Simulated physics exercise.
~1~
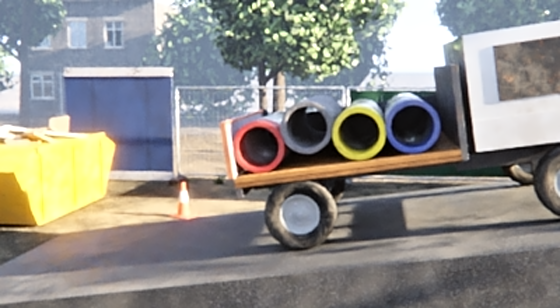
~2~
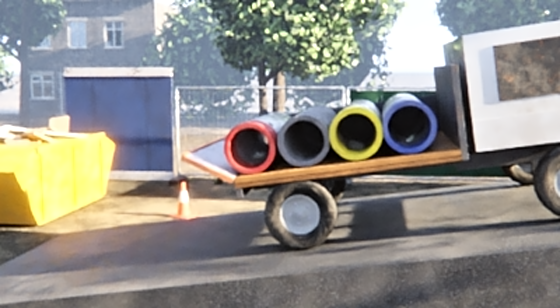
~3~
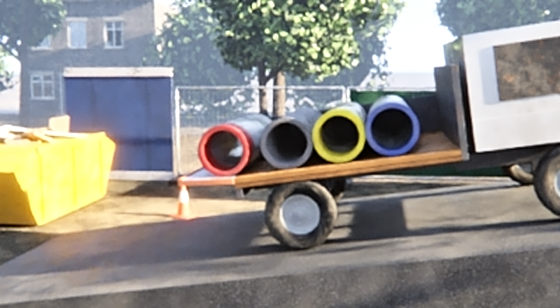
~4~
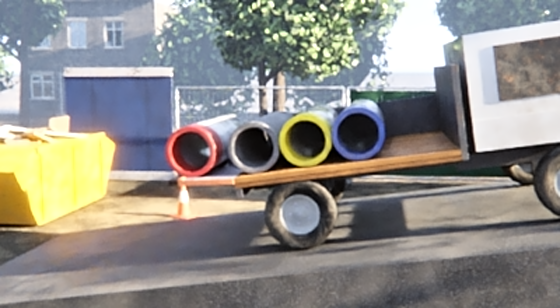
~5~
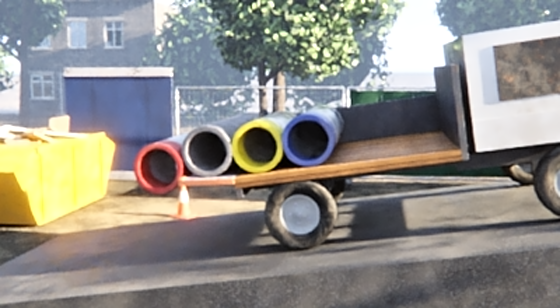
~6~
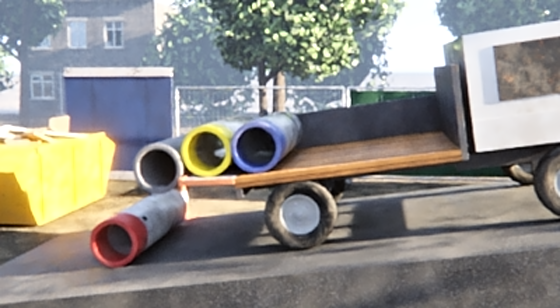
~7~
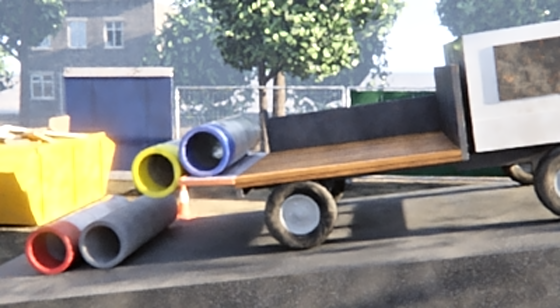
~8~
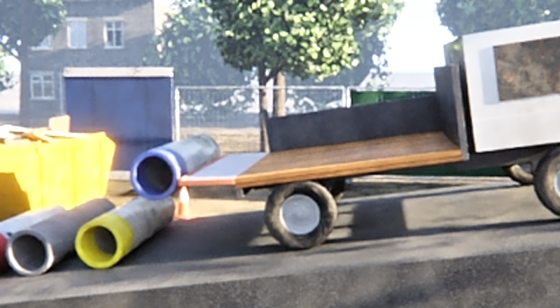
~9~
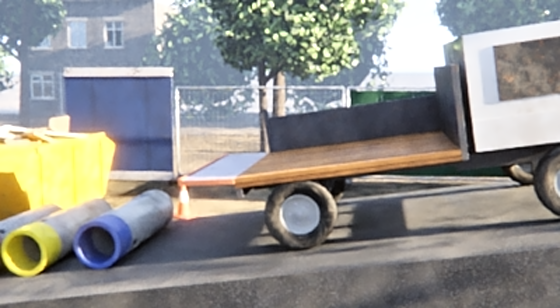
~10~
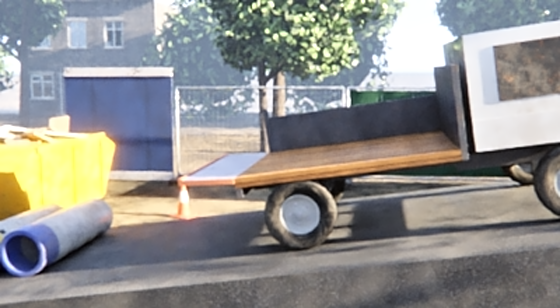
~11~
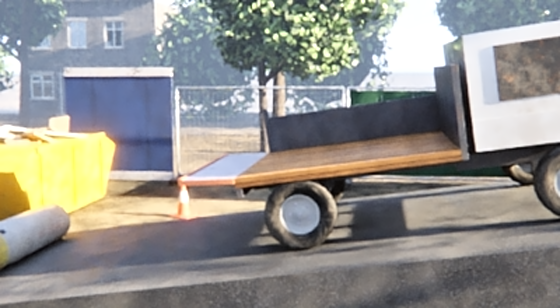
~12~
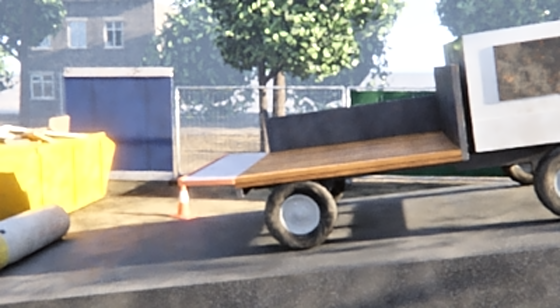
Tilted truck bed dropping its tailgate, four concrete pipes rolling left off it onto the road, leaving the bed empty.
